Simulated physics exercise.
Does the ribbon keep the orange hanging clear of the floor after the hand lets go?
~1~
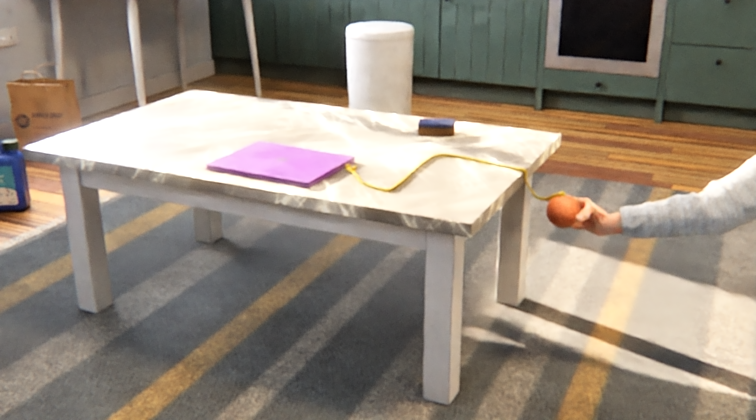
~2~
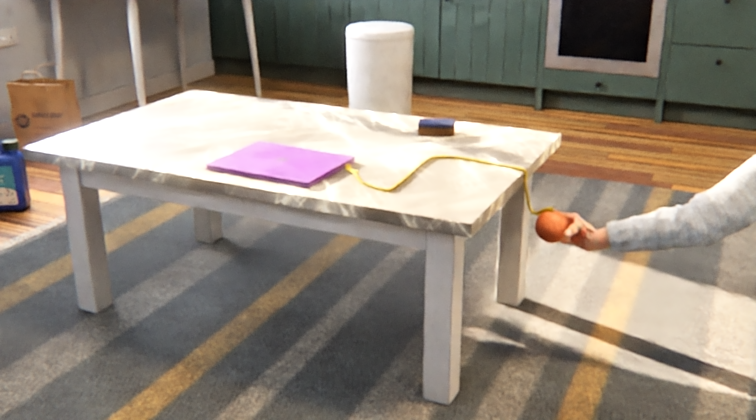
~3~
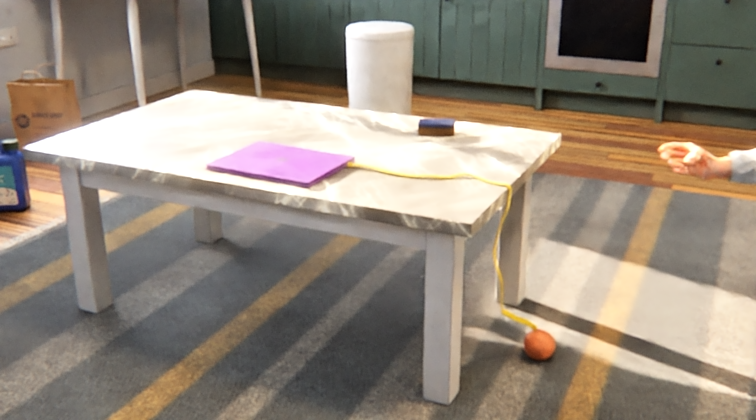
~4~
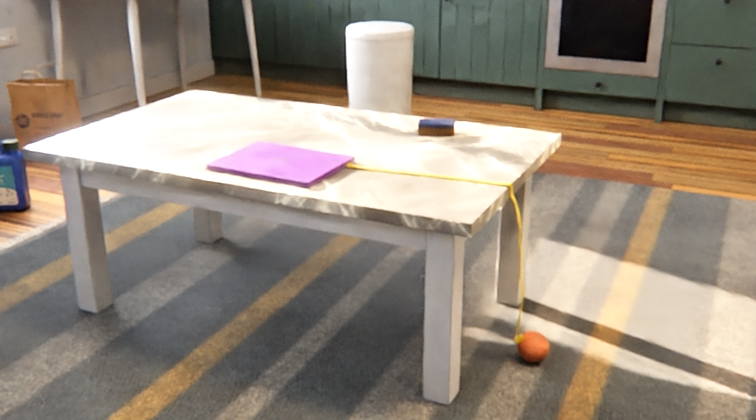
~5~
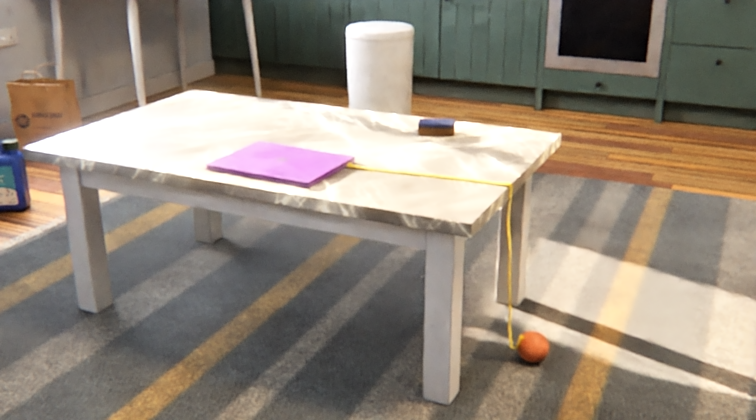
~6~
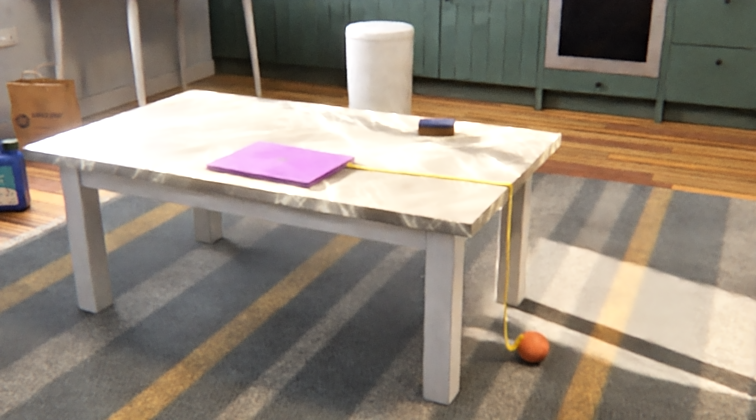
No, the orange drops all the way to the floor and comes to rest on the rug. The sponge stays where it is on the table.
